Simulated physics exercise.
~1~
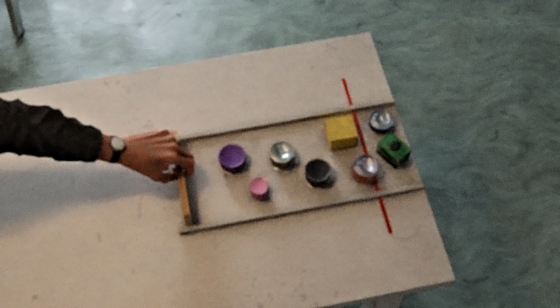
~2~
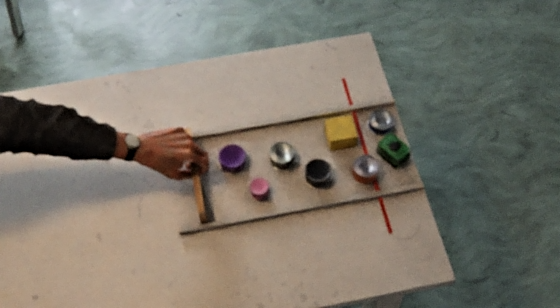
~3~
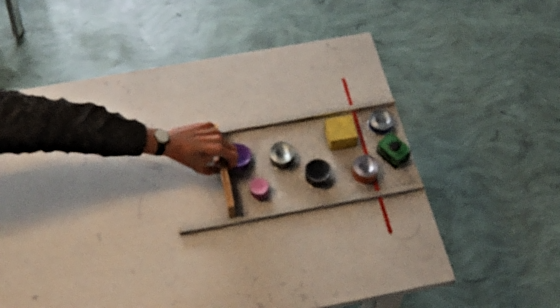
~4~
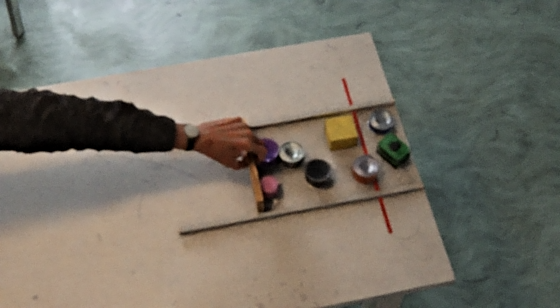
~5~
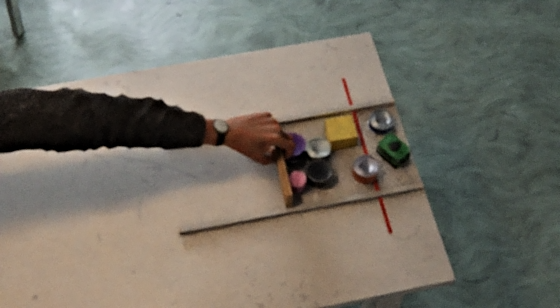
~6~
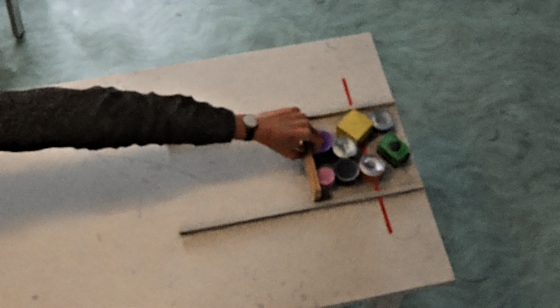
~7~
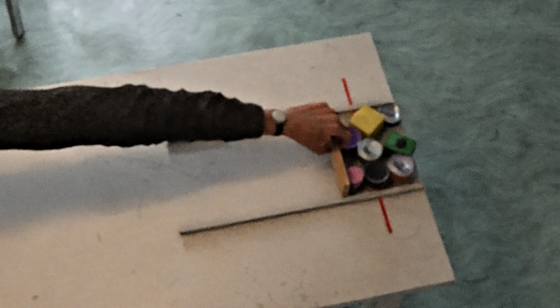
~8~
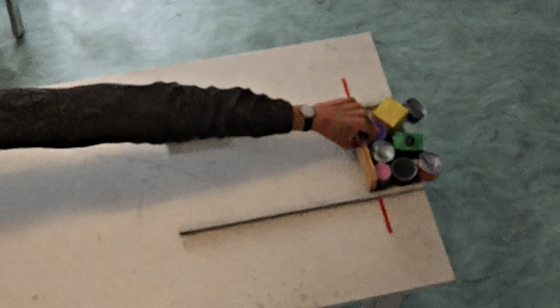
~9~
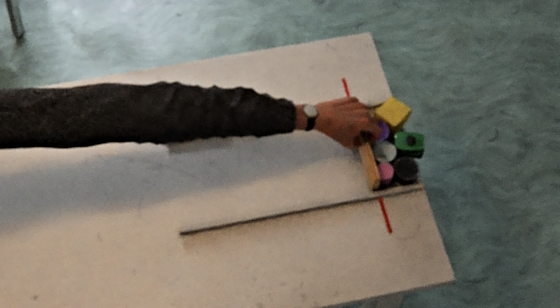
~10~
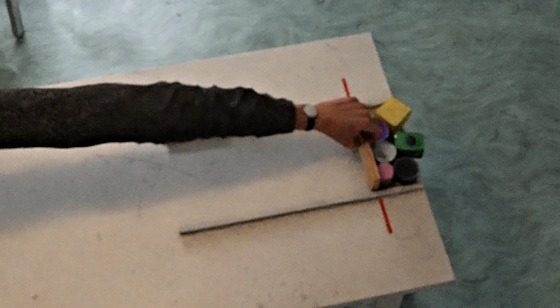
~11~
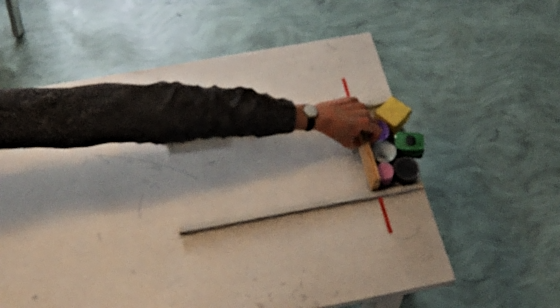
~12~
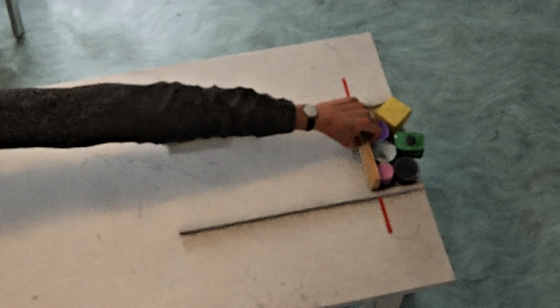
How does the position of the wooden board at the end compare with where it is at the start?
At the start the board stands at the left of the scattered items, well away from the red tape. By the end it has moved far to the right and rests beside the tape line, close to the table's right edge.
